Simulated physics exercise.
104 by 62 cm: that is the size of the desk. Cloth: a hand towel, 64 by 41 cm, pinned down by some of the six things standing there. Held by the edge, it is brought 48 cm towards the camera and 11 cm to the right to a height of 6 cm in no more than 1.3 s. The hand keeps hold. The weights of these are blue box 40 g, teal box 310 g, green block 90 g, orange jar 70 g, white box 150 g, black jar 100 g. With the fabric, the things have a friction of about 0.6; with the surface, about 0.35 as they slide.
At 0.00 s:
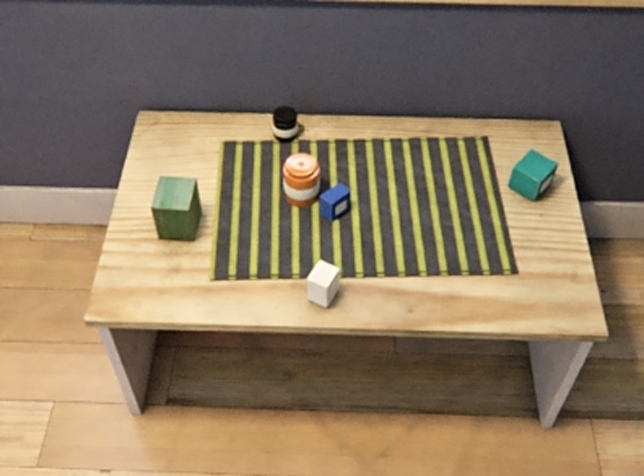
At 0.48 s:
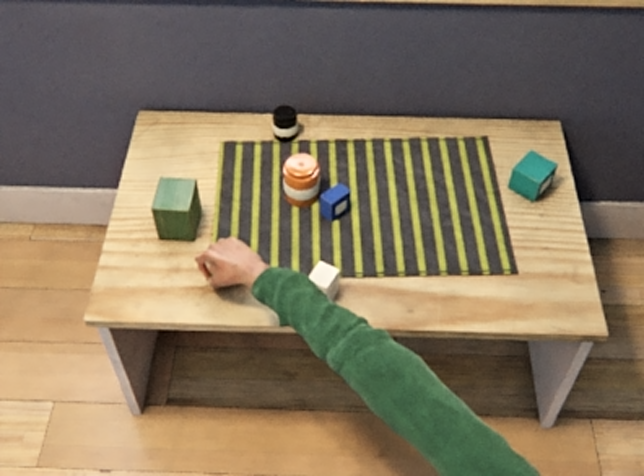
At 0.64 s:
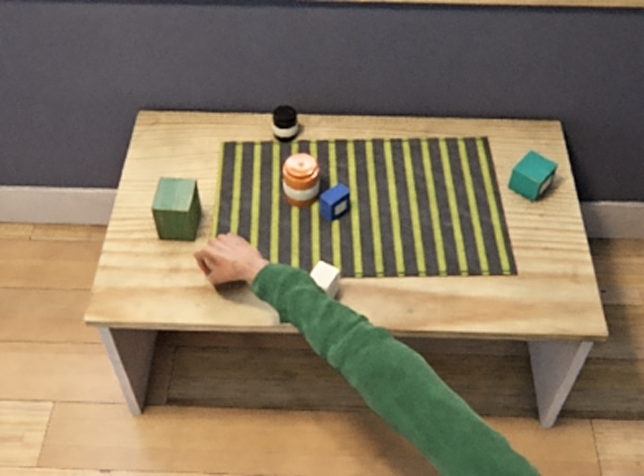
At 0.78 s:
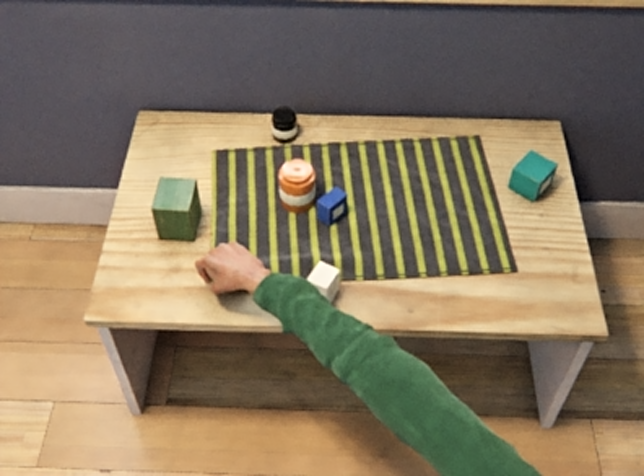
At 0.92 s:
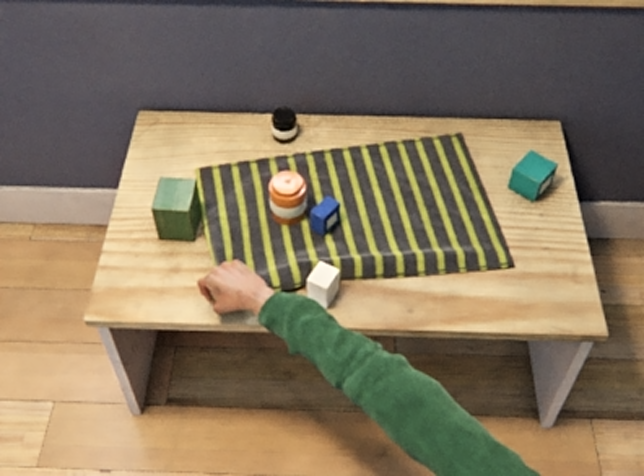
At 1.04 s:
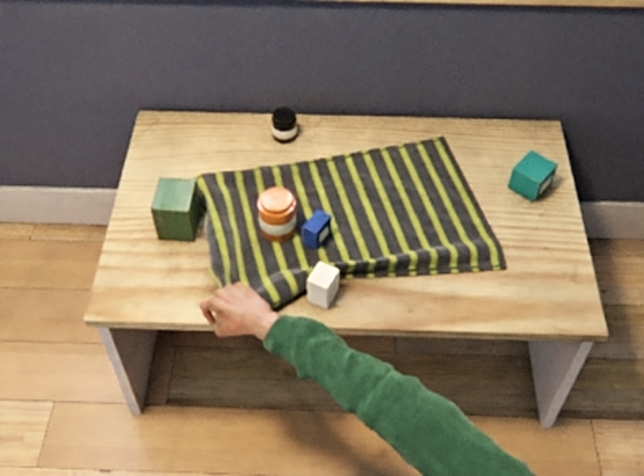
A hand in a green sleeve reaches in from the lower right over a pale wooden desk, seen from above and in front by a still camera. An orange jar and a blue box stand on a striped dark and yellow-green towel, with a black jar behind, green block left, teal box right and white box in front. Gripping the towel's near left corner, the hand pulls it toward the camera, and the cloth skews and wrinkles, carrying the orange jar and blue box along.
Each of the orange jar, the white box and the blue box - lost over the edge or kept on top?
In the end orange jar: Off. White box: Off. Blue box: Off.
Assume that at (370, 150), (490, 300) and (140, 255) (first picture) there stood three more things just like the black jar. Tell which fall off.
In that order: Goes over, stays on, stays up.
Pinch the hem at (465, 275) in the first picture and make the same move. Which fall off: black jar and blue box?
Afterwards black jar is still on top and blue box comes off.
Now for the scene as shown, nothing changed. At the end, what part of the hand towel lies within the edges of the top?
About 0 per cent.
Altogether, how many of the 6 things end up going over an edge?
Counted result: 3.
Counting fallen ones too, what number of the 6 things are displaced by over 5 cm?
The answer is 3 of them.
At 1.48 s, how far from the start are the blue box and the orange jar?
Blue box 30 cm, orange jar 35 cm.
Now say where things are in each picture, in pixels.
In the first picture, orange jar (301, 164); white box (323, 273); blue box (336, 193); hand towel corners (210, 280) (221, 141) (487, 137) (518, 274).
In the second picture, hand towel corners (221, 142) (487, 137); grip (209, 276).
In the third picture, hand towel corners (221, 142) (487, 137); grip (209, 272).
In the fourth picture, blue box (333, 197); orange jar (297, 170); hand towel corners (213, 150) (479, 136); grip (210, 281).
In the fifth picture, blue box (326, 206); orange jar (287, 182); hand towel corners (196, 168) (461, 133); grip (212, 300).
In the sixth picture, orange jar (276, 199); white box (323, 275); blue box (317, 220); hand towel corners (444, 137) (507, 269); grip (215, 322).
By 1.3 s, 90 % of the hand towel is still over the top; orange jar 23 cm off its start, blue box 19 cm off its start, white box 5 cm off its start.
By 1.5 s, 75 % of the hand towel is still over the top; orange jar 36 cm off its start, blue box 30 cm off its start, white box on its side, 13 cm off its start.
By 1.7 s, 40 % of the hand towel is still over the top; orange jar over the edge, blue box over the edge, white box over the edge.
By 1.9 s, 0 % of the hand towel is still over the top; orange jar over the edge, blue box over the edge, white box over the edge.
By 3.5 s, 0 % of the hand towel is still over the top; orange jar over the edge, blue box over the edge, white box over the edge, green block 4 cm off its start at (173, 208).
